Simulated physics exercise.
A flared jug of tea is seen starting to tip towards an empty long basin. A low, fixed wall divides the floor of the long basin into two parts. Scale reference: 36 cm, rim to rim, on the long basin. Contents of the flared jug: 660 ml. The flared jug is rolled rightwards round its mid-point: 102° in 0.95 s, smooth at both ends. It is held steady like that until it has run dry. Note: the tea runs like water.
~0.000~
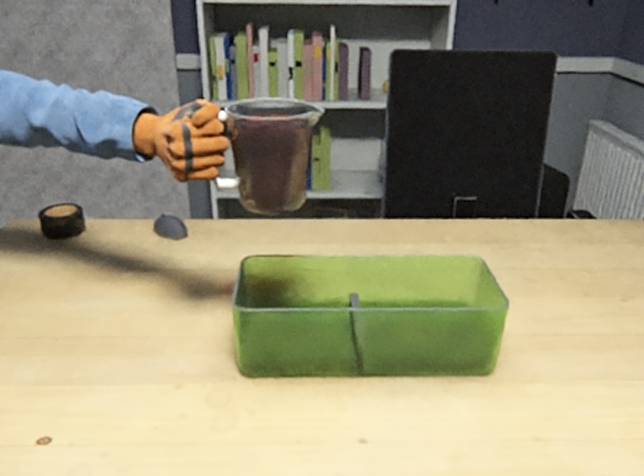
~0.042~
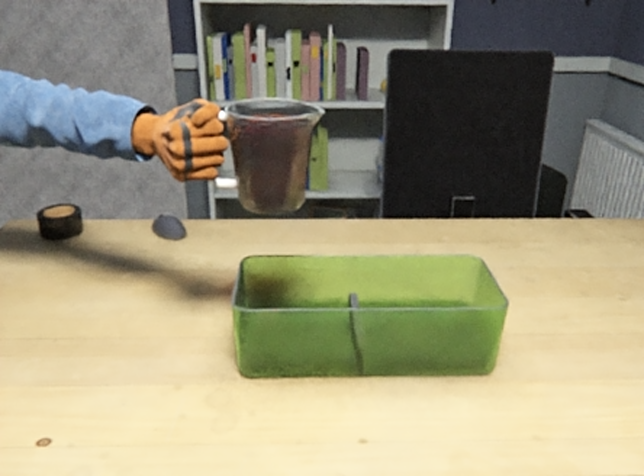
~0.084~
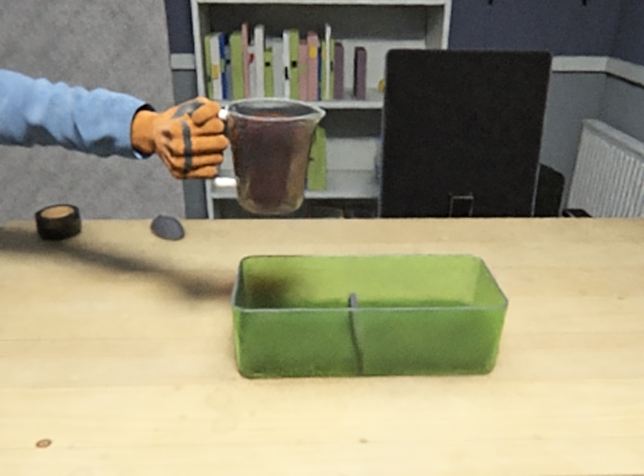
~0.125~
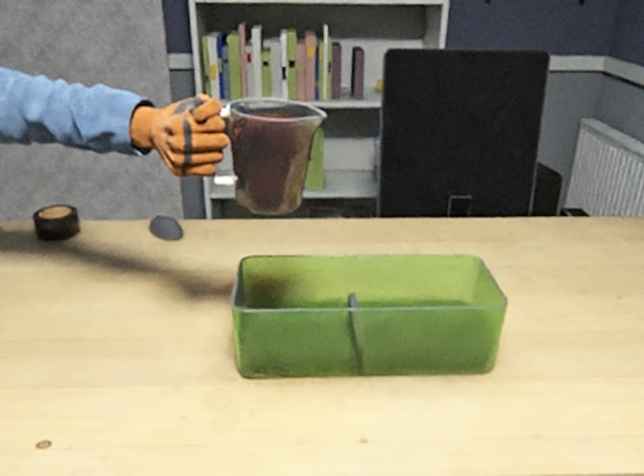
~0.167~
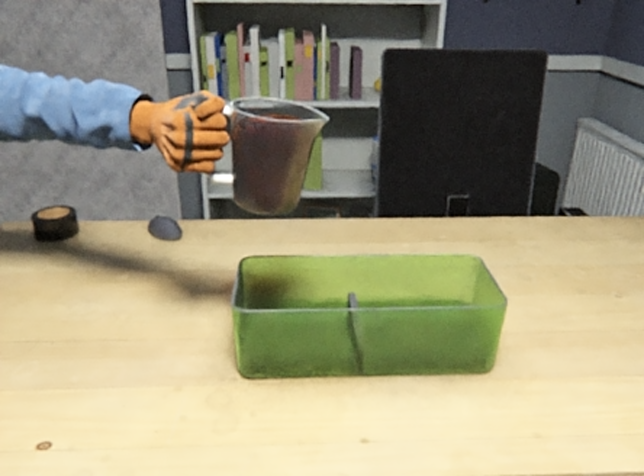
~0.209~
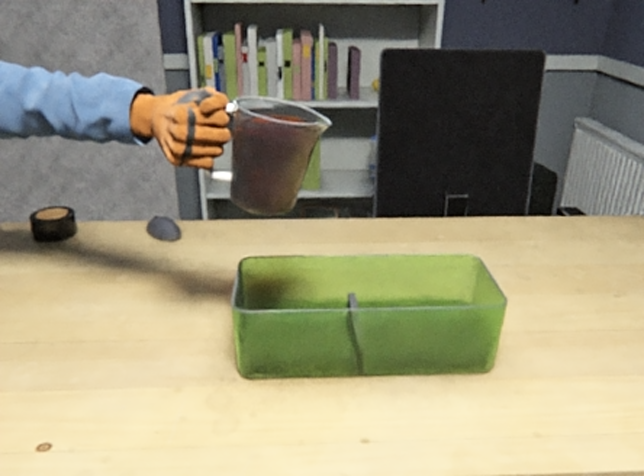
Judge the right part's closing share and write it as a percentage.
I would judge it at 94 per cent.
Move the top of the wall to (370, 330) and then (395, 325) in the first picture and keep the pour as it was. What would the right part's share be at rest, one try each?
The first try gives 75 percent and the second 15 percent.
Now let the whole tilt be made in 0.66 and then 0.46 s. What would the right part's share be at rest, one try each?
95 then 90 %.
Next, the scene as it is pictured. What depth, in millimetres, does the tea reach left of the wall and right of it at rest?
On the left it stands about 2 mm, on the right about 24 mm.
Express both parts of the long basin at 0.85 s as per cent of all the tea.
1 per cent left and 46 right, roughly.
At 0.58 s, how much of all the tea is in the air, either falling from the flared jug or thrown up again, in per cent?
Roughly 20 percent.
By 0.58 s the tilt is 69° and 78 per cent is still to pour, 0 is left of the wall and 2 right of it.
By 0.85 s the tilt is 99° and 26 per cent is still to pour, 1 is left of the wall and 47 right of it.
By 1.14 s the tilt is 102° and 2 per cent is still to pour, 3 is left of the wall and 90 right of it.
By 1.45 s the tilt is 102° and 0 per cent is still to pour, 4 is left of the wall and 94 right of it.
At rest 4 per cent lies left of the wall, 94 right of it and 1 outside.
